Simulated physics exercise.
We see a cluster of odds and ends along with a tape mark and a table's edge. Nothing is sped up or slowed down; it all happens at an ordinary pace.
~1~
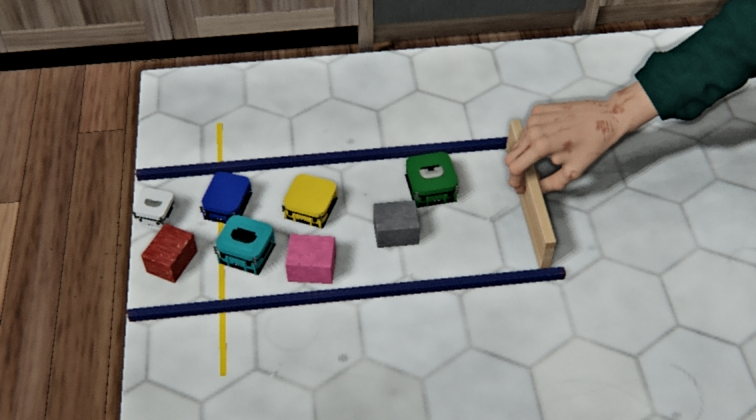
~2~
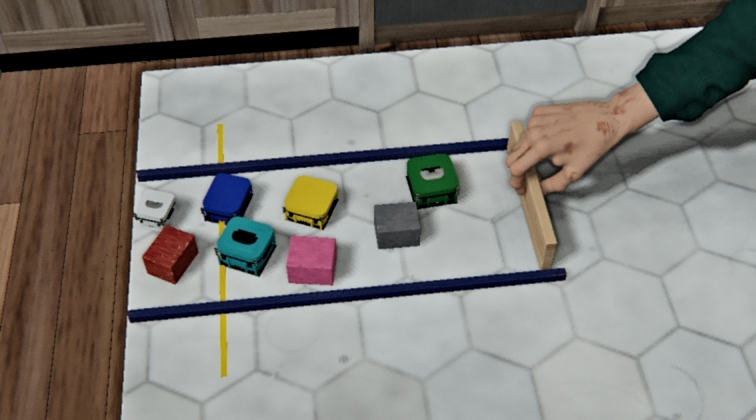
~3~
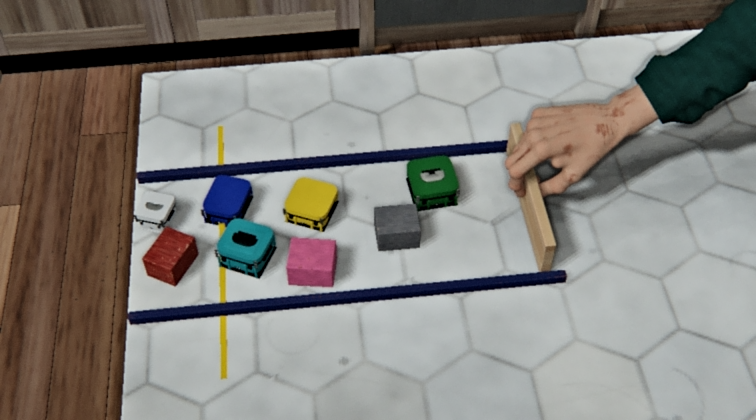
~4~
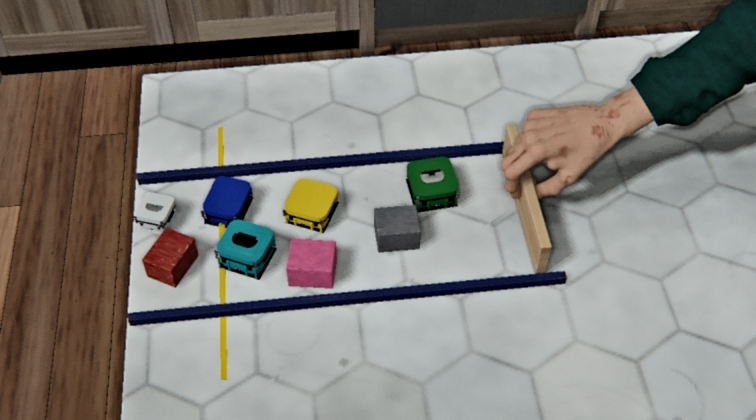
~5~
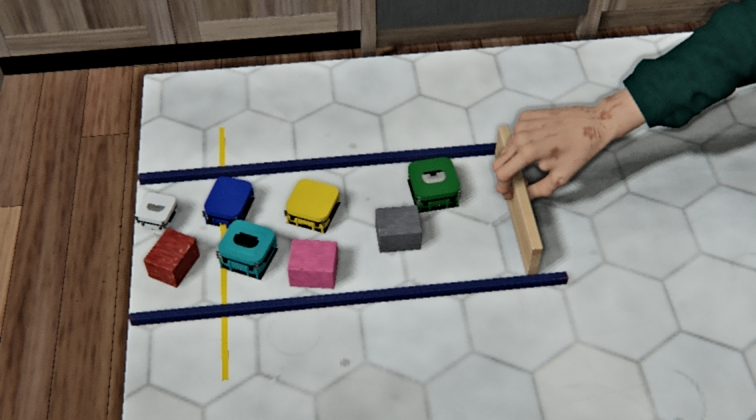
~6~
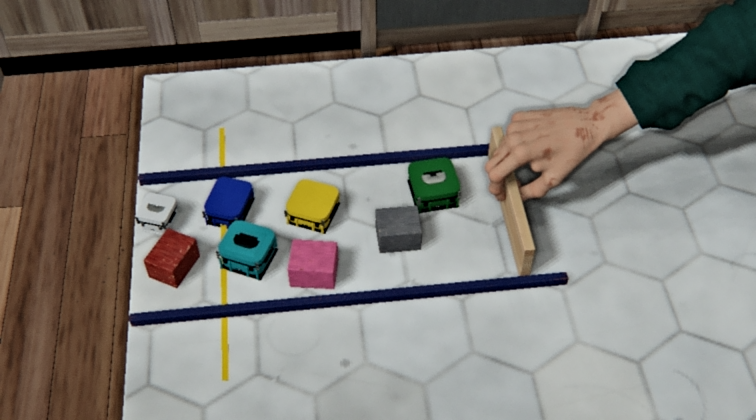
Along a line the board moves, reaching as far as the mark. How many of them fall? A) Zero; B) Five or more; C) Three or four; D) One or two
C.
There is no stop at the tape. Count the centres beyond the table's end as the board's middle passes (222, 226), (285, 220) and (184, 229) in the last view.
Past-the-end tally - position 1: 3, position 2: 0, position 3: 5.
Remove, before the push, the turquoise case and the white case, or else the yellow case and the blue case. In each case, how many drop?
The count is 1 in one try and 1 in the other, in that order.
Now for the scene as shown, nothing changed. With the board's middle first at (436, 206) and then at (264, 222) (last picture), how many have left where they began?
It comes to 1 for the first spot, 8 for the other.
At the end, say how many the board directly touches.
At rest, 3 are in contact.
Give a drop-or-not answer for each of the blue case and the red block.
Once it all settles, the blue case goes down and the red block goes down.
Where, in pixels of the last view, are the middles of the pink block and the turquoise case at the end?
(200, 279), and the other (154, 263).
Early on, none off yet; white case at rest near (158, 215); red block at rest near (172, 258); blue case at rest near (229, 204).
A while later, none off yet; white case travelled about its own width near (131, 219); red block moving near (162, 259); blue case travelled about its own width near (165, 209).
Finally, the number that fall off is three or four; lost, blue case, red block and white case.
